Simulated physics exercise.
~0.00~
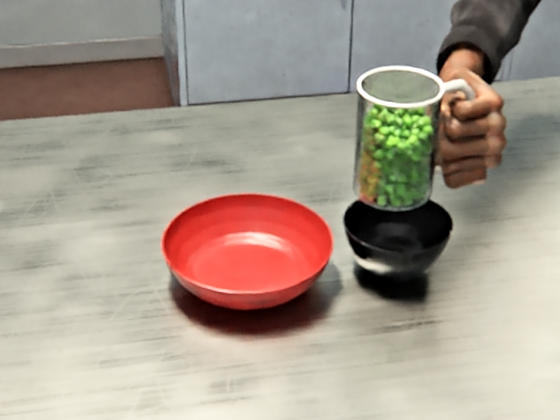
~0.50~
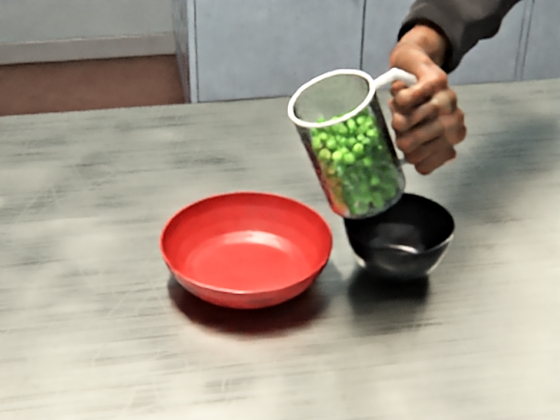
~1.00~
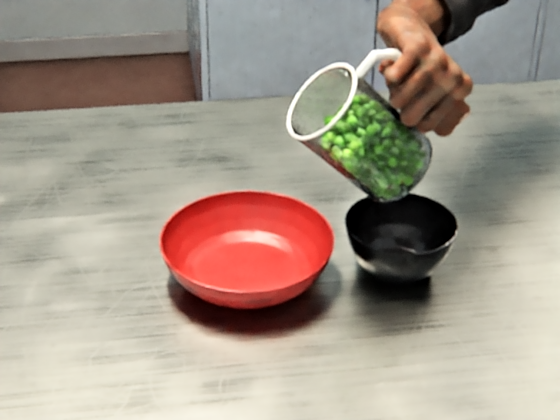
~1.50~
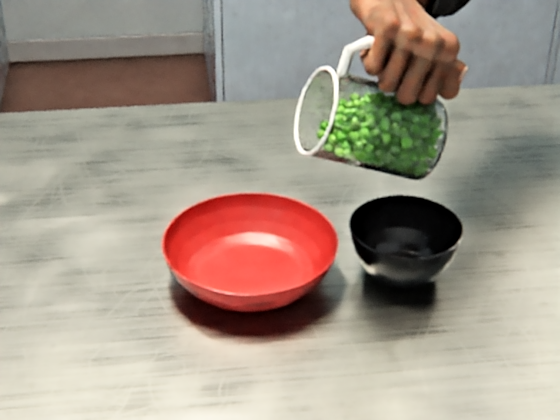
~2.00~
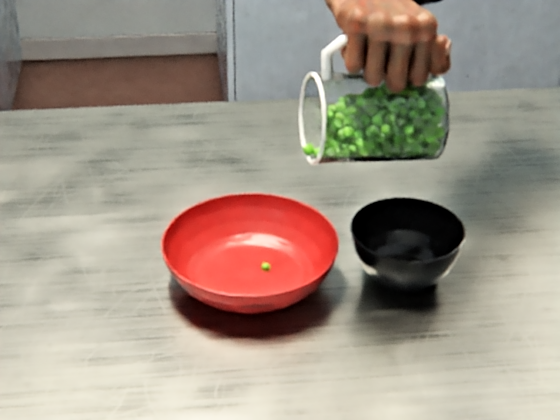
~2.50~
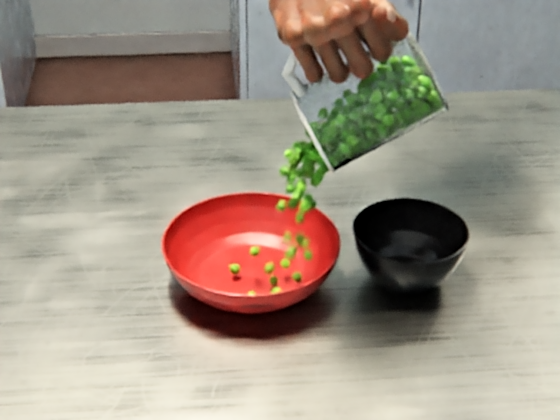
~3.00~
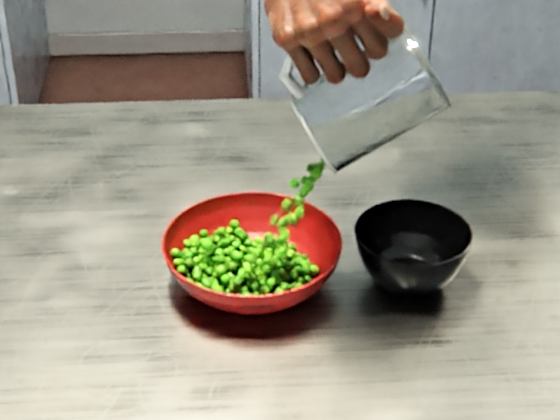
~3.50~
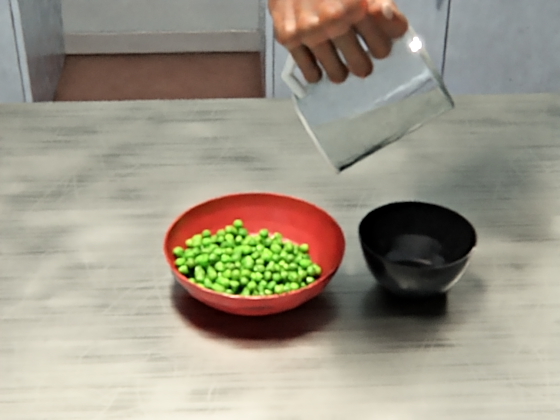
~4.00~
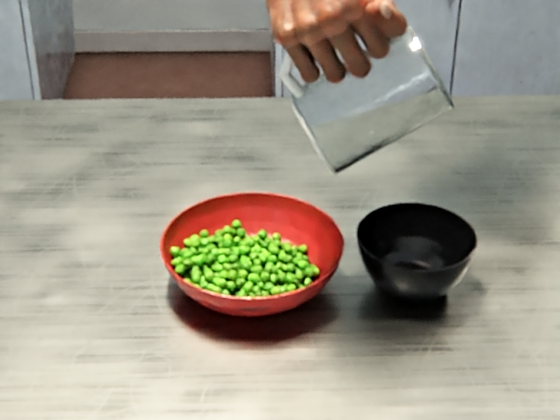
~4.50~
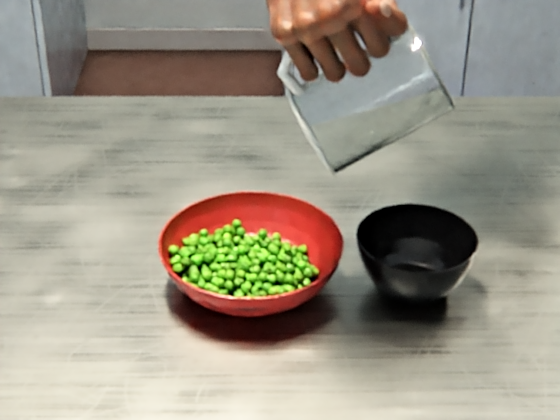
We see a hand lift a clear cup of green peas above a red bowl and a black bowl on a gray table, tilting it leftward until the peas pour into the red bowl; the emptied cup stays tipped above, and the black bowl remains empty.
